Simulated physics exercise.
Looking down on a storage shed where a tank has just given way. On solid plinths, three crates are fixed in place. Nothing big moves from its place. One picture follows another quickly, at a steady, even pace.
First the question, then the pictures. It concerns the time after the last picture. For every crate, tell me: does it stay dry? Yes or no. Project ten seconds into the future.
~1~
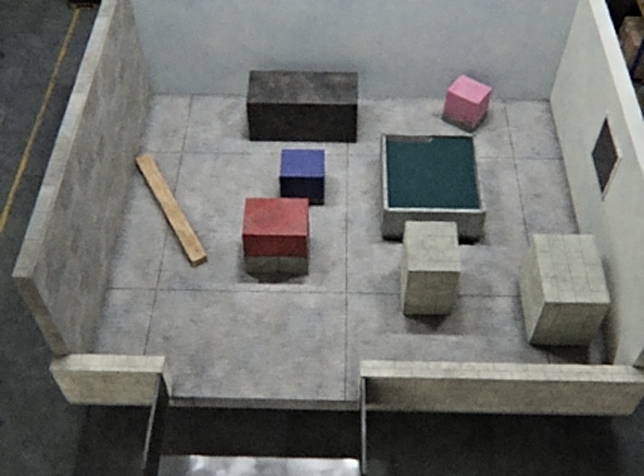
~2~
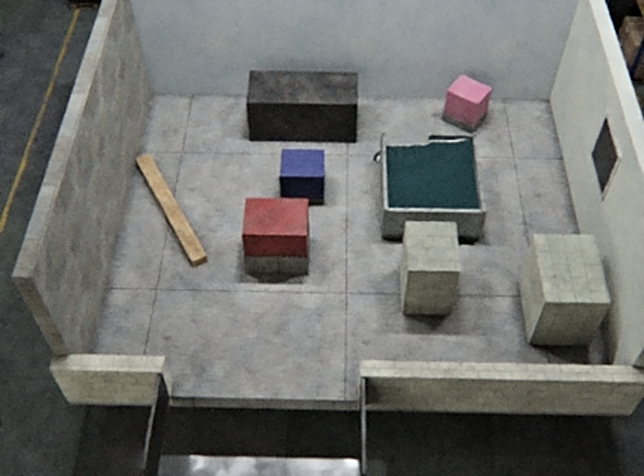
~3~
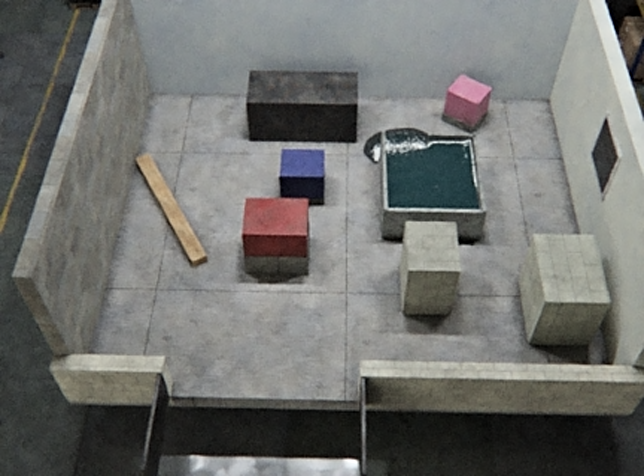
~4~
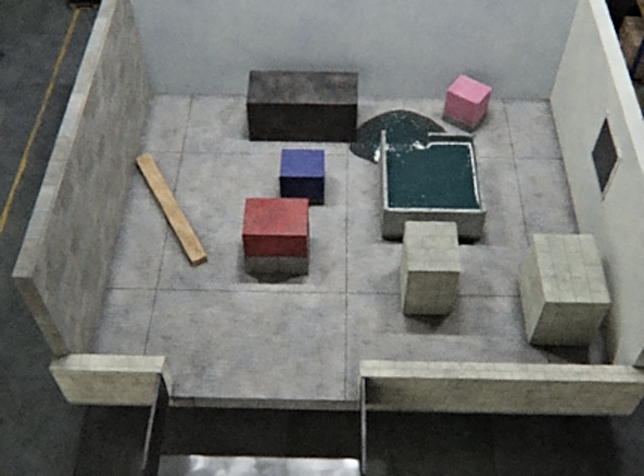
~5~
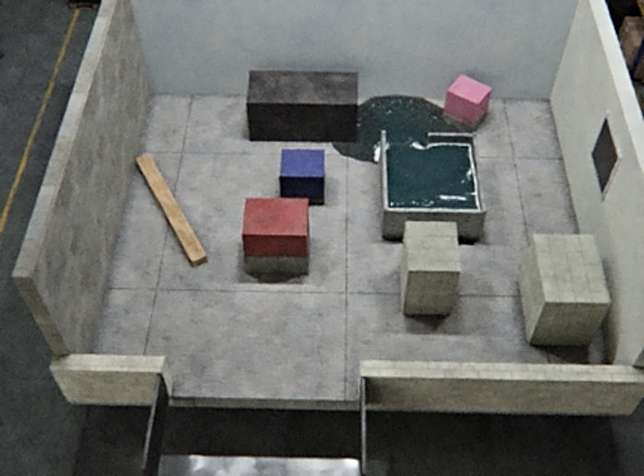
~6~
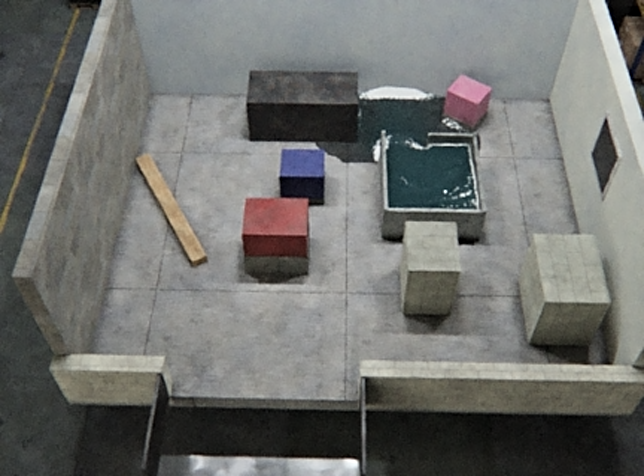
Here is how it goes: The pink crate, no, it gets wet; the blue crate, yes, it stays dry; the red crate, yes, it stays dry.
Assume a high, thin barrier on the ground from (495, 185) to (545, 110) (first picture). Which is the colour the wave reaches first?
The pink one is first.
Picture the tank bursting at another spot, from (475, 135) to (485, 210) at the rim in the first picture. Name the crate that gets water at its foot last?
My answer: The blue-painted one.
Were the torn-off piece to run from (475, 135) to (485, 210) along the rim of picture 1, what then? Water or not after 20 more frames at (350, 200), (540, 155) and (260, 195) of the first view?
Taken in turn, that's not reached, reached, and finally not reached.
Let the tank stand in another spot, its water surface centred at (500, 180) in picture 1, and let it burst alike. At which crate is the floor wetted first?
Answer: The one in pink, before any other.
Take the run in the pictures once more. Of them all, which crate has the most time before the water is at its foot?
Go for the red one.
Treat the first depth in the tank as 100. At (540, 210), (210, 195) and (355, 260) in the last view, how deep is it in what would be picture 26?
Around 2, 0 and 0 percent, in that order.
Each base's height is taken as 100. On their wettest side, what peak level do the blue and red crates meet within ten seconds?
Some 30 and 20 % respectively.
A moment on, water covers 10 % of the floor; the pink crate water round its plinth, the blue crate not reached, the red crate not reached.
Next, water covers 15 % of the floor; the pink crate water round its plinth, the blue crate not reached, the red crate not reached.
Then, water covers 30 % of the floor; the pink crate water round its plinth, the blue crate water round its plinth, the red crate not reached.
Later, water covers 50 % of the floor; the pink crate water round its plinth, the blue crate water round its plinth, the red crate water round its plinth.
In the end, water covers 80 % of the floor; the pink crate was topped, the blue crate stayed above the water, the red crate stayed above the water.
